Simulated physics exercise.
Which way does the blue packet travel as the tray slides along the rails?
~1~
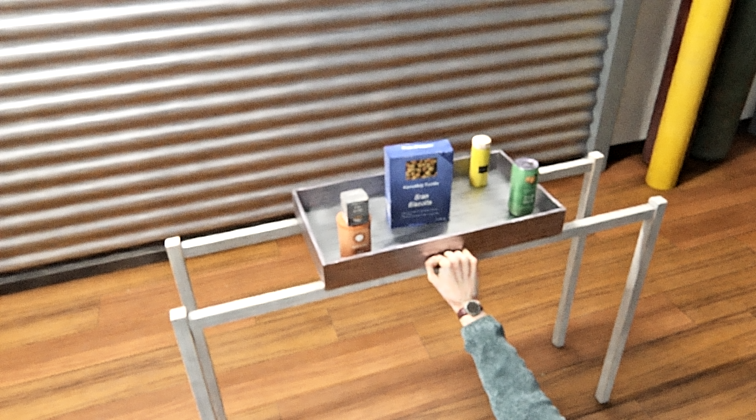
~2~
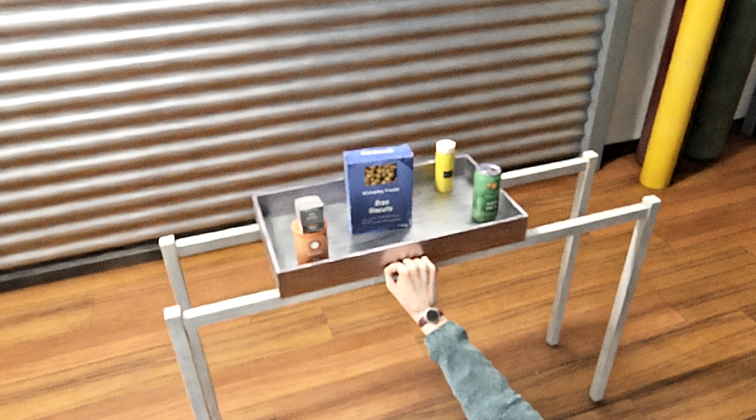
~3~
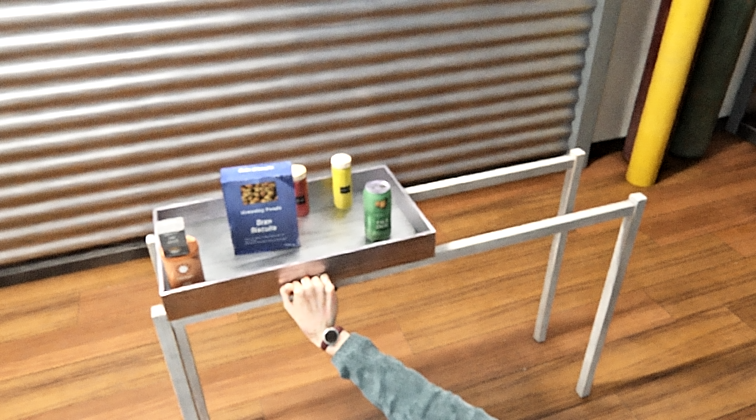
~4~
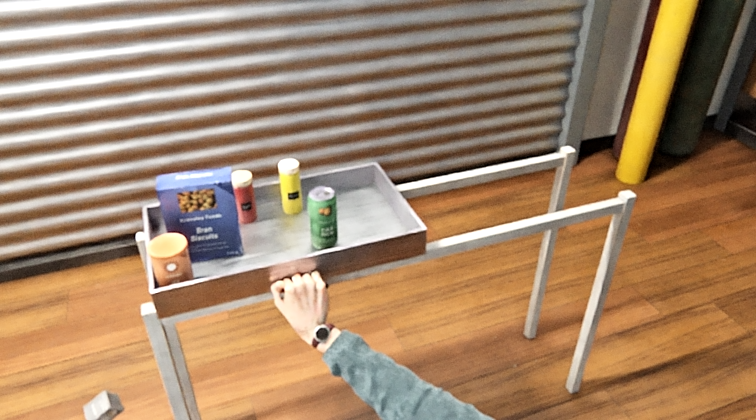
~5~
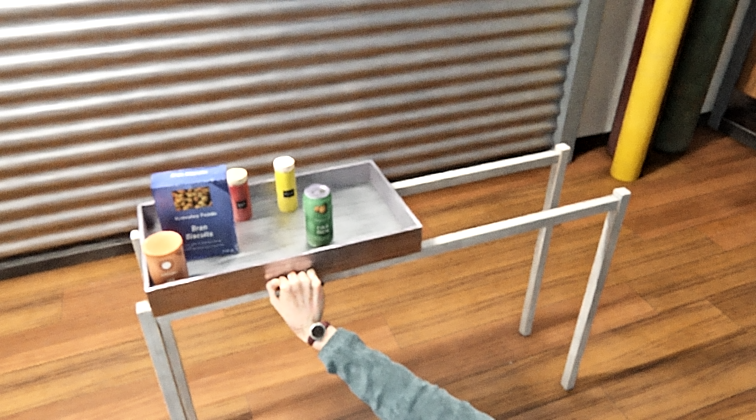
The blue packet moves to the left, staying upright in the tray.
